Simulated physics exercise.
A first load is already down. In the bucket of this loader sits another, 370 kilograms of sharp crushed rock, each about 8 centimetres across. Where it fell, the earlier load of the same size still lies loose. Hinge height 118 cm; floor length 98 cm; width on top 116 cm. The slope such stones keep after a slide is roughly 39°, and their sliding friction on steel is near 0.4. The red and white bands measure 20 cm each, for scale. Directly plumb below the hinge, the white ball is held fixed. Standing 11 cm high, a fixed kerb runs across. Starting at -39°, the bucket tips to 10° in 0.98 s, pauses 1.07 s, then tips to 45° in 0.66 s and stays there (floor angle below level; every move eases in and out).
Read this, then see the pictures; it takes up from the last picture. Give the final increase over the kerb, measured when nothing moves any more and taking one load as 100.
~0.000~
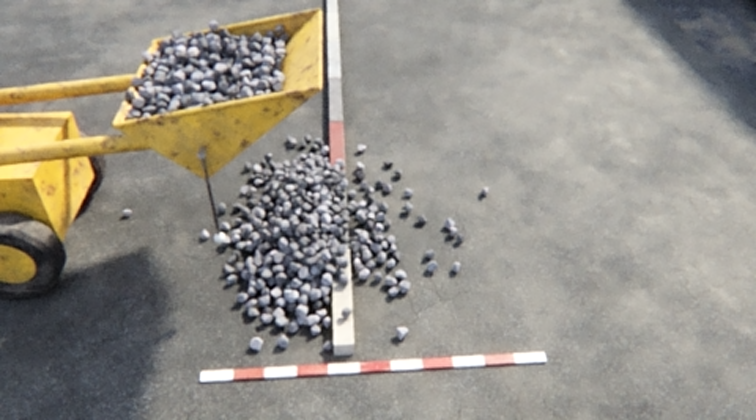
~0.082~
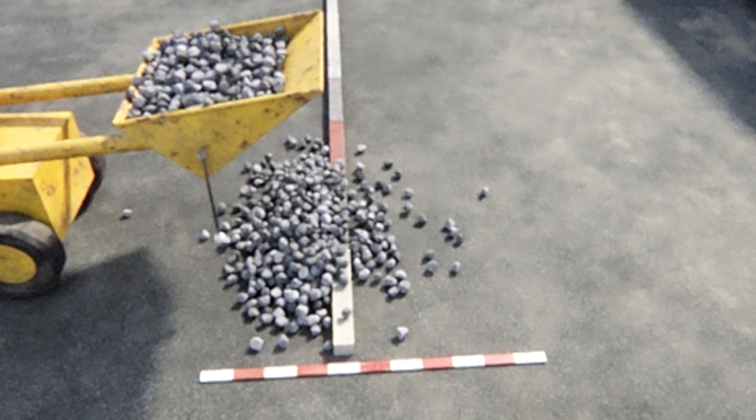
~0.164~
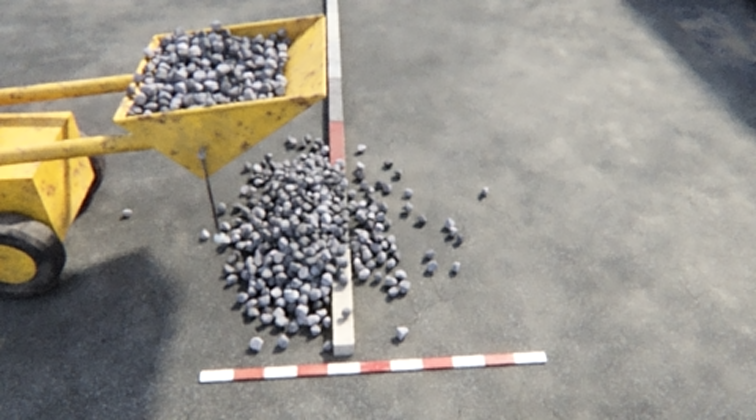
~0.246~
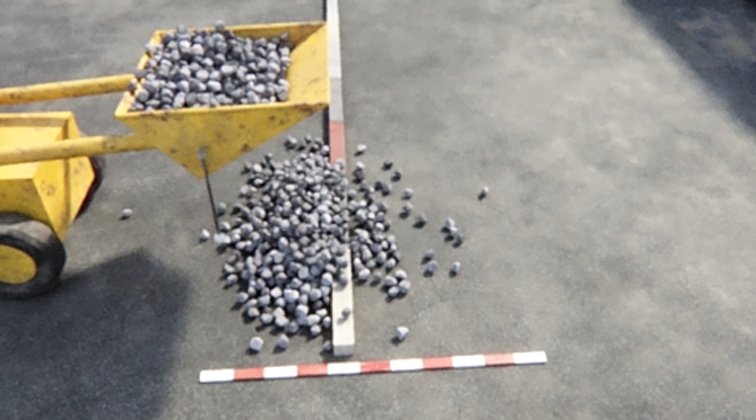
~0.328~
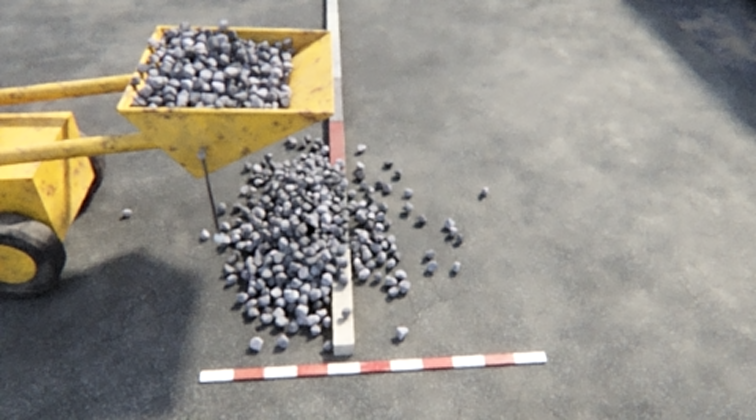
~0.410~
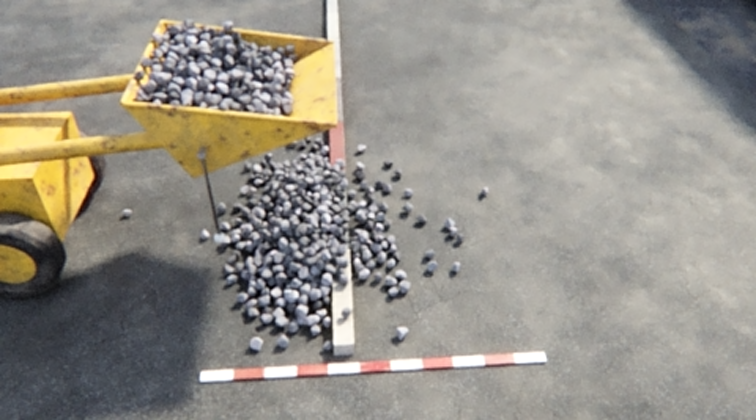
Close to 61 parts in a hundred.
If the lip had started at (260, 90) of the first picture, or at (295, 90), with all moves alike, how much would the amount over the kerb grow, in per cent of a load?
Some 5 percent, and then 35 percent.
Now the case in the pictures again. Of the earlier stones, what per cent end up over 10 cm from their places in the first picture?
Estimate: 5 %, roughly.
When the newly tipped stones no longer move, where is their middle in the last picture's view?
Their middle is at about (358, 212).
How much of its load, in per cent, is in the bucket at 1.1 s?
It holds some 100 percent.
After 0.7 s the floor is at 3°; in per cent of one load, 100 in the bucket, 89 on this side of the kerb, 11 over the kerb; the foremost stones are at (449, 236).
After 1.1 s the floor is at 10°; in per cent of one load, 100 in the bucket, 89 on this side of the kerb, 11 over the kerb; the foremost stones are at (449, 236).
After 3.2 s the floor is at 45°; in per cent of one load, 15 in the bucket, 137 on this side of the kerb, 48 over the kerb; the foremost stones are at (449, 237).
After 5.8 s the floor is at 45°; in per cent of one load, 0 in the bucket, 129 on this side of the kerb, 72 over the kerb; the foremost stones are at (480, 213). Net gain over the kerb, 61.
